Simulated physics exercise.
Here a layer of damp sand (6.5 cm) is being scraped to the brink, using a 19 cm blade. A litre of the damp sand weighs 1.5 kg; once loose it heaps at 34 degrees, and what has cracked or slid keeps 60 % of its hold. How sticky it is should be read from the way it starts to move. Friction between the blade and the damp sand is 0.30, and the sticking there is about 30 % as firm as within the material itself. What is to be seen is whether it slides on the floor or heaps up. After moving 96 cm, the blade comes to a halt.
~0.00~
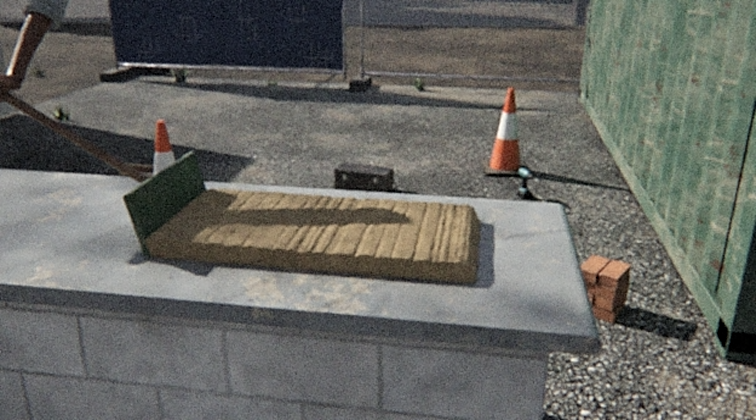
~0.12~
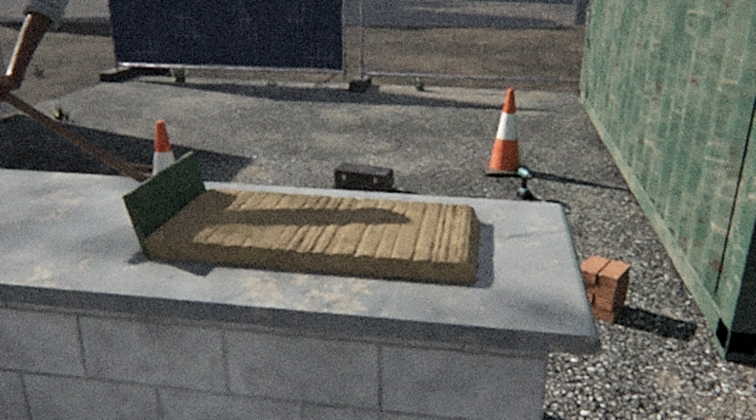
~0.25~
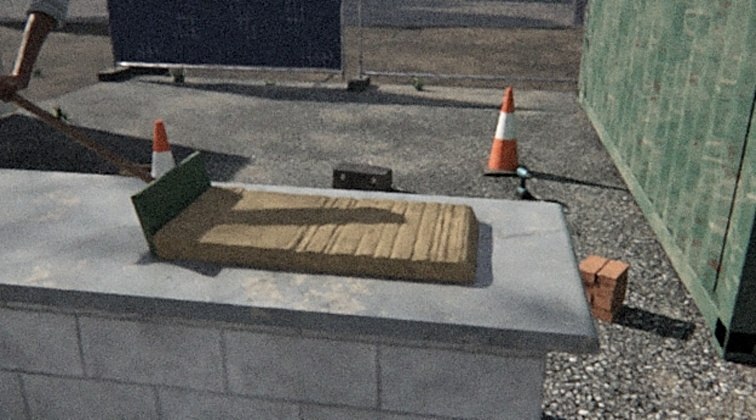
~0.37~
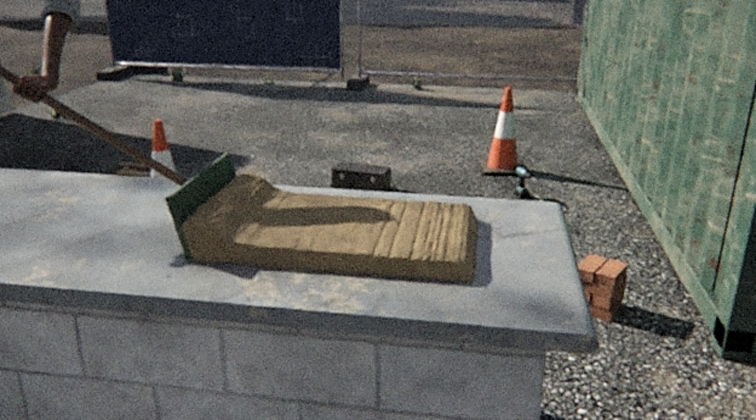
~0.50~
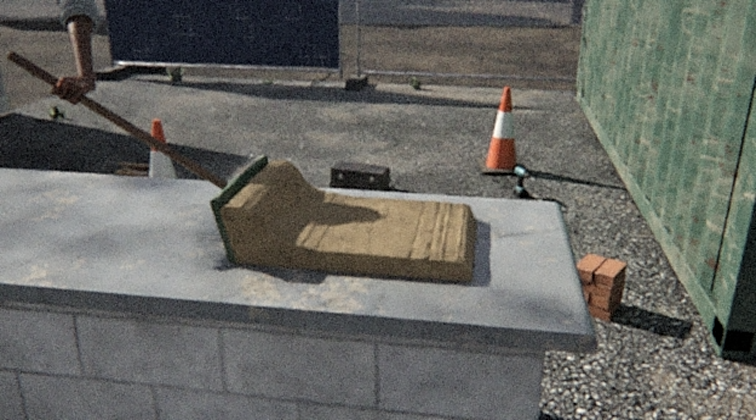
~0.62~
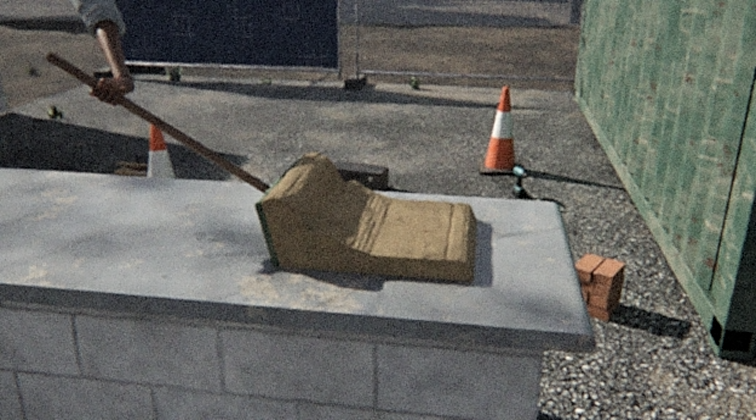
On a concrete ledge, a hand pushes a green blade rightward, heaping up damp sand.
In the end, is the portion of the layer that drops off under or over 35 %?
Prediction: It falls short of 35 %.
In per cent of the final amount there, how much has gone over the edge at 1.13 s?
Close to 0 in a hundred.
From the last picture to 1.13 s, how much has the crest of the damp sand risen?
By my estimate, near 0 cm.
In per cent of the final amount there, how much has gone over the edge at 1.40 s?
Estimate: Near 100 %.
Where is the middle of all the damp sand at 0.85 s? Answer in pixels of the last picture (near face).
Estimated pixel: (419, 255).
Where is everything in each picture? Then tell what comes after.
The first frame shows foot of the blade at (151, 257), not yet moved; leading edge of the damp sand at (474, 281), piled 6.1 cm high.
The second frame shows foot of the blade at (151, 257), not yet moved; leading edge of the damp sand at (474, 281), piled 6.1 cm high.
The third frame shows foot of the blade at (159, 258), moved 3.1 cm; leading edge of the damp sand at (473, 280), piled 7.4 cm high.
The fourth frame shows foot of the blade at (193, 260), moved 15 cm; leading edge of the damp sand at (472, 280), piled 13 cm high.
The fifth frame shows foot of the blade at (236, 263), moved 29 cm; leading edge of the damp sand at (471, 279), piled 19 cm high.
The sixth frame shows foot of the blade at (280, 267), moved 43 cm; leading edge of the damp sand at (472, 280), piled 22 cm high.
After 0.85 s, 0 % has gone over the edge.
After 1.13 s, 0 % has gone over the edge.
After 1.40 s, 20 % has gone over the edge.
After 1.67 s, 21 % has gone over the edge.
After 1.77 s, at the end, 21 % has gone over the edge.
